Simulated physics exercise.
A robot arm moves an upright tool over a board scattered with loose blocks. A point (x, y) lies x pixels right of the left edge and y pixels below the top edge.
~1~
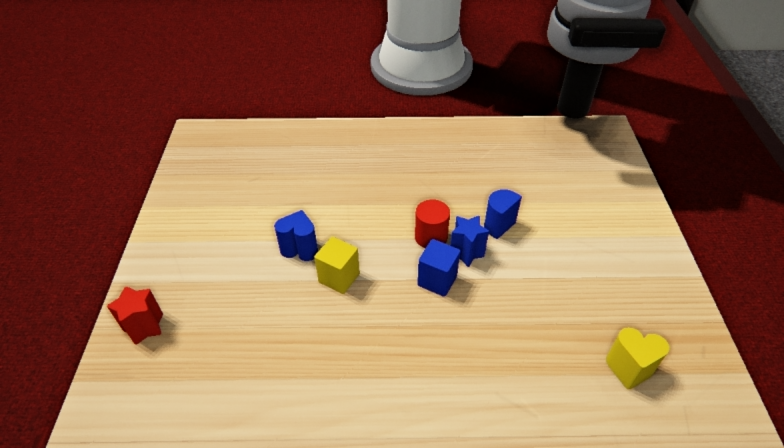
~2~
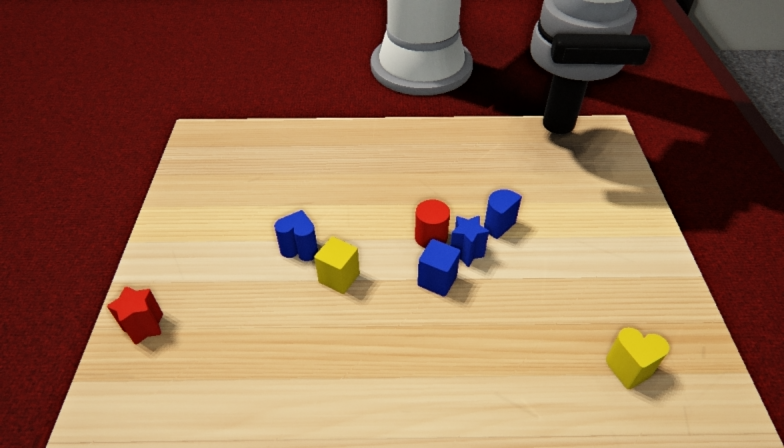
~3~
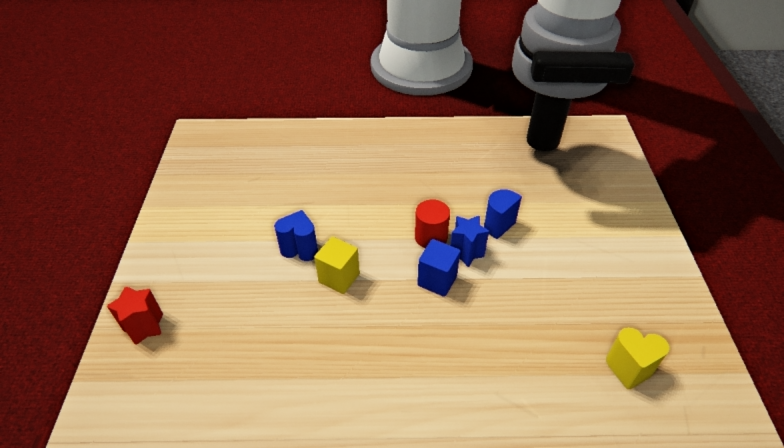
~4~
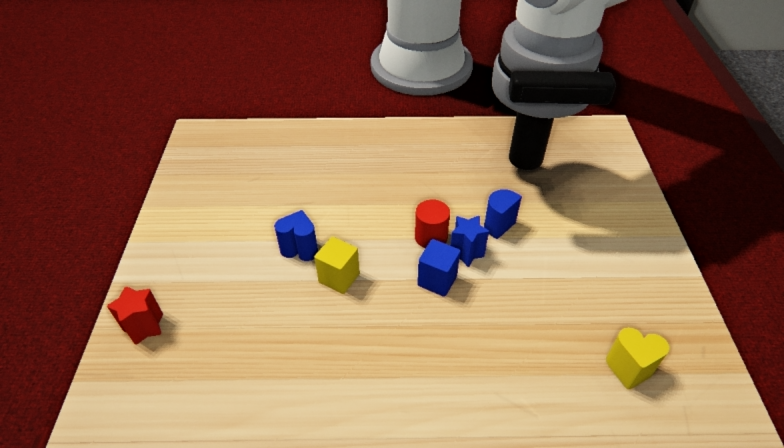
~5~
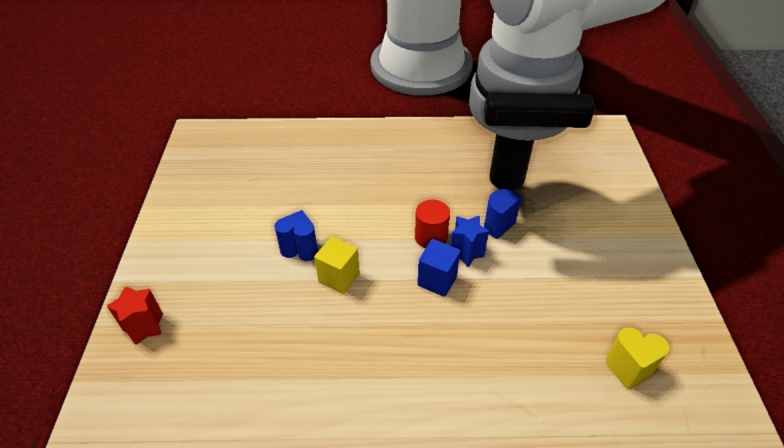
A pale wooden board lies on a dark red surface, seen from above and in front by a still camera. Near its middle sit a red cylinder and three blue blocks, with a blue heart and yellow cube to their left, a red star far left and a yellow heart lower right. From the upper right, a white and grey robot arm moves its upright black tool down and leftward to the rightmost blue block, while every block stays still.
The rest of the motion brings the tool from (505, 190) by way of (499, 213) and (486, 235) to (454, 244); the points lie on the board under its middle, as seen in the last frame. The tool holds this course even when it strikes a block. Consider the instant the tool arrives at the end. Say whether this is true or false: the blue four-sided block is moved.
That statement is accurate.
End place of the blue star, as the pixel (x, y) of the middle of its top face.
Around pixel (454, 243).
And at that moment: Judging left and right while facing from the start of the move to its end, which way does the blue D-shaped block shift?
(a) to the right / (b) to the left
I'll go with b - to the left.
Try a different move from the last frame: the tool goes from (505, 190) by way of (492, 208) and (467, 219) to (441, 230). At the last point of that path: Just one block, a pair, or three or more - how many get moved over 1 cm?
This push will displace two blocks.
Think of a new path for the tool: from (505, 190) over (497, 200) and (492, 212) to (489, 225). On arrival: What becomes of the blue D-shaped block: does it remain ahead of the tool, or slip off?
When the path ends, it will sit ahead of the tool.
The first path, step by step. One third of the way, tool (500, 203); blue D-shaped block (501, 212).
Two thirds of the way, tool (487, 226); blue star (468, 230), turned 35° clockwise; blue D-shaped block (497, 236), turned 15° anticlockwise.
At the end, tool (455, 234); red circular block (421, 210); blue four-sided block (434, 264), turned 20° clockwise; blue star (454, 243), turned 10° clockwise; blue D-shaped block (495, 240), turned 30° anticlockwise.
